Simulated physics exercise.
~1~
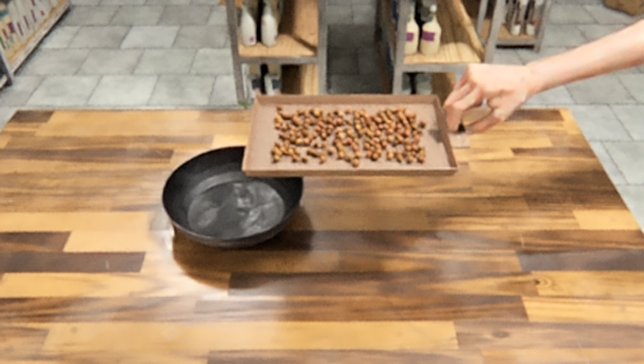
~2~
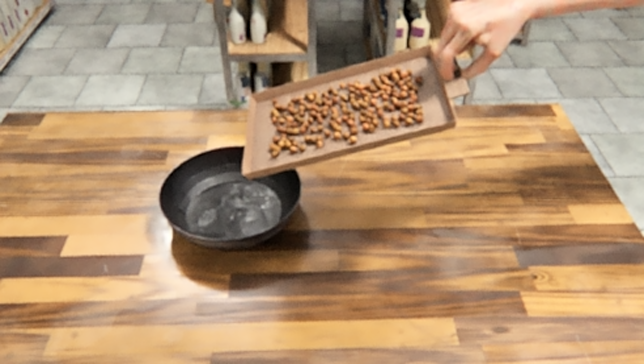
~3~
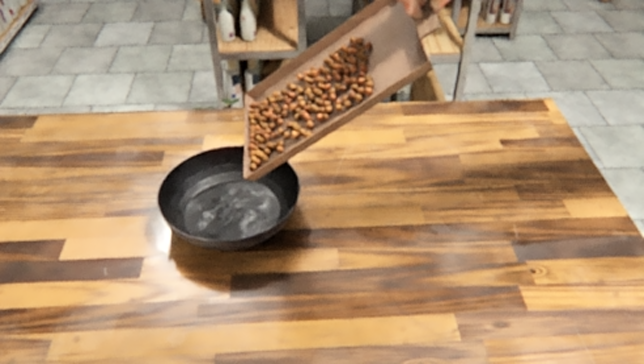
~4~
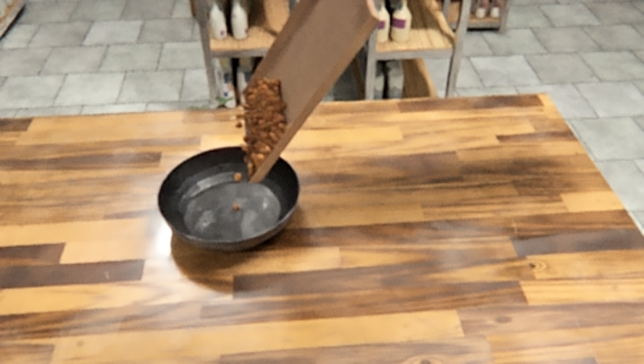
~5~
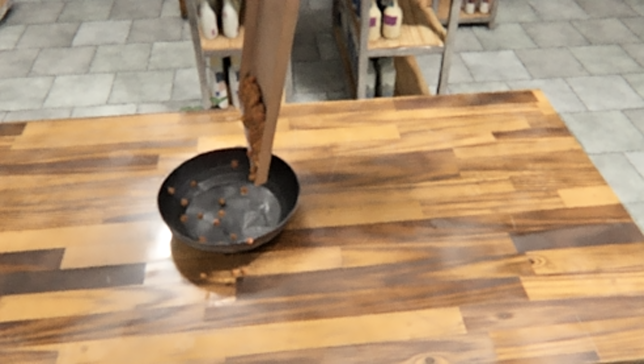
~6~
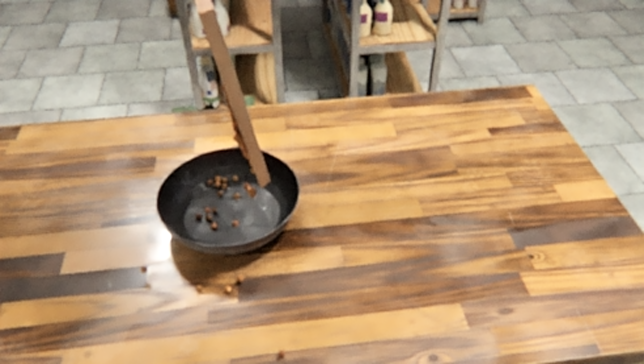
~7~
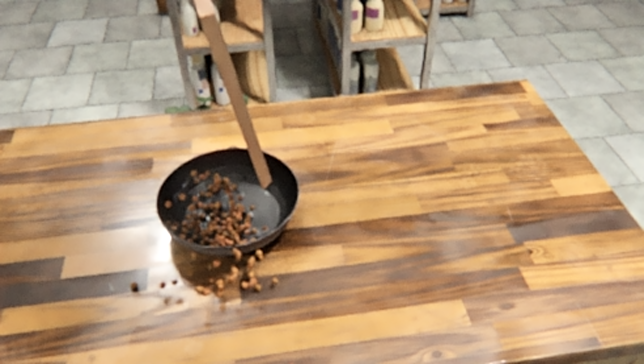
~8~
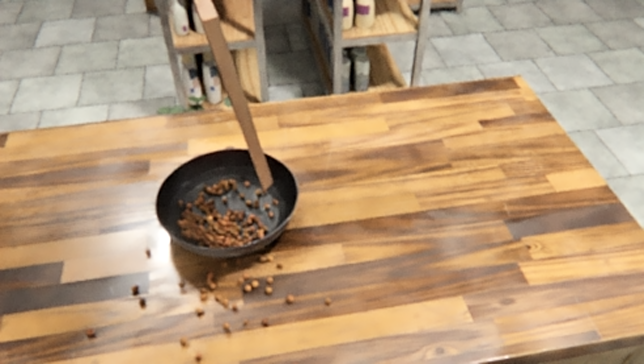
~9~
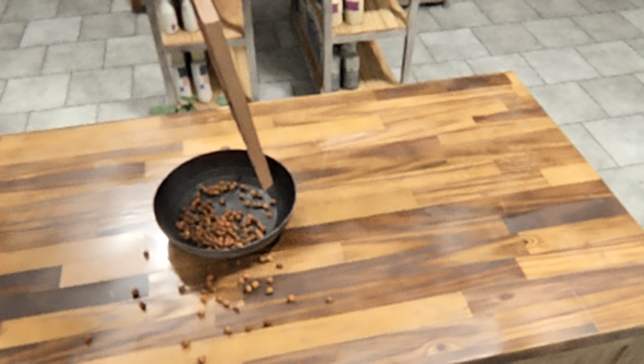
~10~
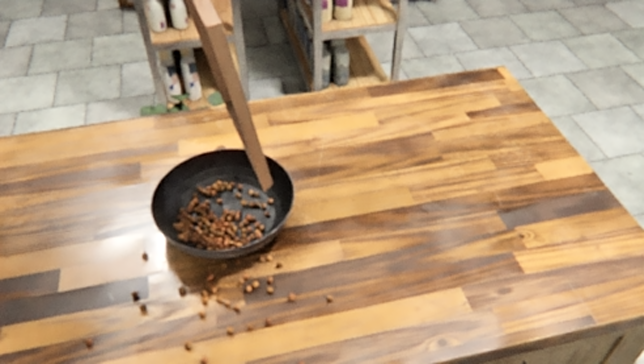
Brown tray tipped by a hand pouring small brown balls into a black pan, most landing inside and some scattering across the wooden table.
